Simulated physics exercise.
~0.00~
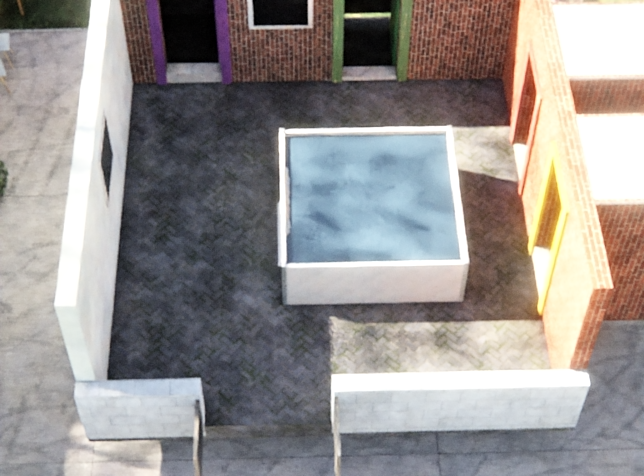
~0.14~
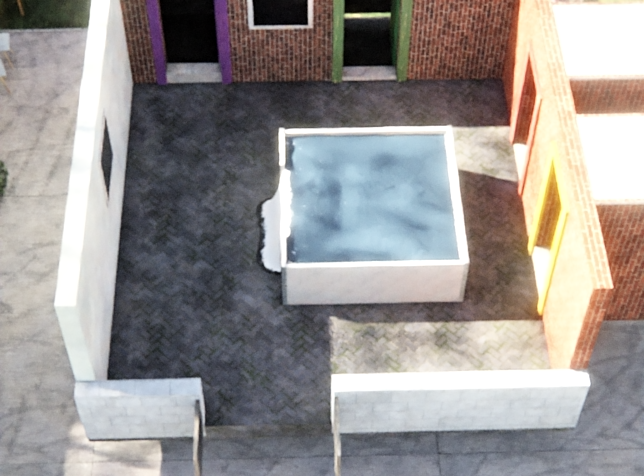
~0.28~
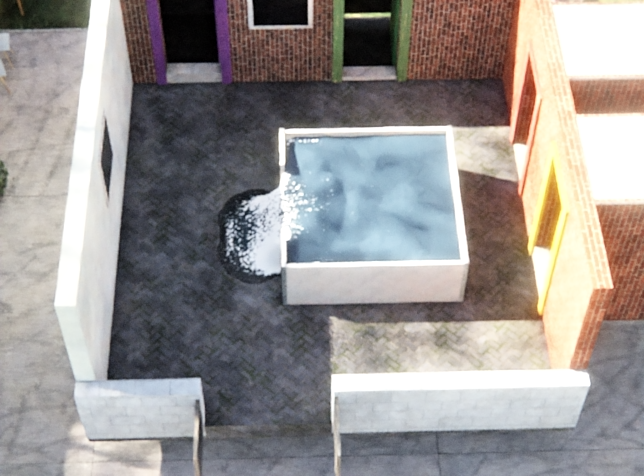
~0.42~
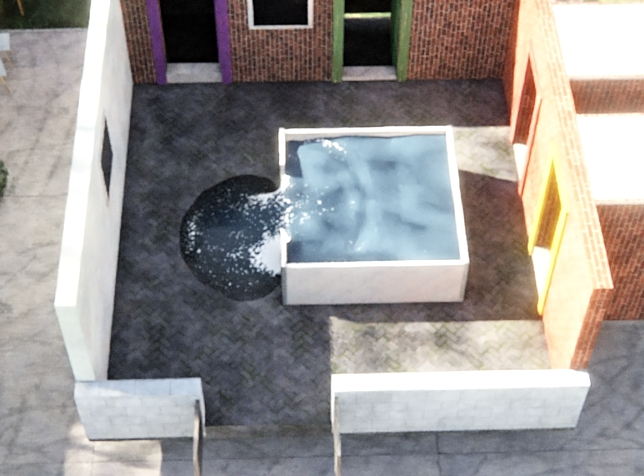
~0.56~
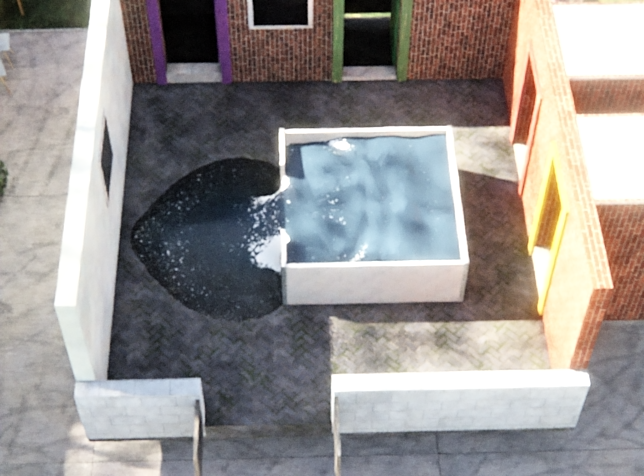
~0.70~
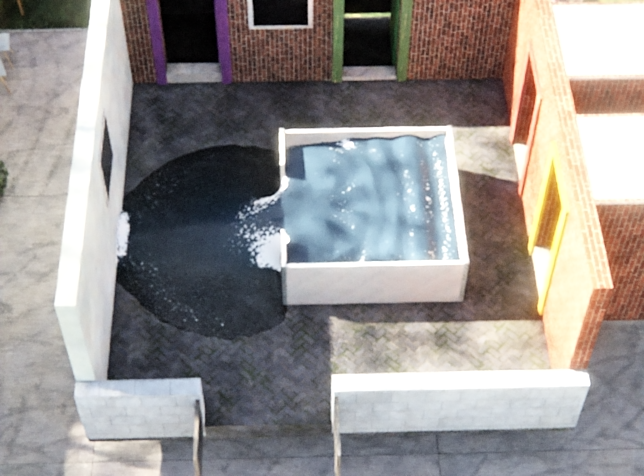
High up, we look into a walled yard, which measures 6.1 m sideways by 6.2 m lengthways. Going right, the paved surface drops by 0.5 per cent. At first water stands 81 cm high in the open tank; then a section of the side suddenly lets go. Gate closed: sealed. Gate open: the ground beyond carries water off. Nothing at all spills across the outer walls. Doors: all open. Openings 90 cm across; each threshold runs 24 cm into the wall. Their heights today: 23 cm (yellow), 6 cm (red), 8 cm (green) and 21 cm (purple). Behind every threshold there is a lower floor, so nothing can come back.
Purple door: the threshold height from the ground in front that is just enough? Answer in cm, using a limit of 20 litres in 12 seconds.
26 cm.
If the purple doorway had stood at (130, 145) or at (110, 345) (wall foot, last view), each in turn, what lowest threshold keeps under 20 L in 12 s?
About 19 cm, then about 22 cm.
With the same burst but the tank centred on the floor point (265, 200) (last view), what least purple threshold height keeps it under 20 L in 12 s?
Then about 33 centimetres at the least.
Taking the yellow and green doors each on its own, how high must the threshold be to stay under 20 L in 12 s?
You'd want about 12.5 centimetres at yellow and about 11.0 centimetres at green.
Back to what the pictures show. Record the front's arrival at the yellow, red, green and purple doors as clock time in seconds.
Arrives: Yellow 4.5 s / red 4.5 s / green 3.0 s / purple 2.0 s.
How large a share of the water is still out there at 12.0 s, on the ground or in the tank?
Close to 82 per cent is still present.
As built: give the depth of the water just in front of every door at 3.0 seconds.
Yellow door 0 cm, red door 0 cm, green door 2 cm, purple door 29 cm.
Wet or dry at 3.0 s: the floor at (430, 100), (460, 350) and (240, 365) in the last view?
Listed order - unwetted, unwetted, soaked through.
After 1.4 s water covers 30 % of the floor, deepest (50 cm) near (278, 239); it has not reached the purple door.
After 3.0 s water covers 50 % of the floor, deepest (41 cm) near (105, 412); 29 cm at the purple door, 18 litres in over its 21 cm threshold.
After 12.0 s water covers 100 % of the floor, deepest (16 cm) near (536, 336); 9 cm at the purple door, 58 litres in over its 21 cm threshold.
At the purple door as built, the water arrived by 2.0 s and peaked near 29 cm at 3.0 s.
Run again over the same 12 s with other heights there, 52 litres in over 21.5 cm, 9 litres over 29 cm. The limit of 20 litres is kept from about 26 cm up.
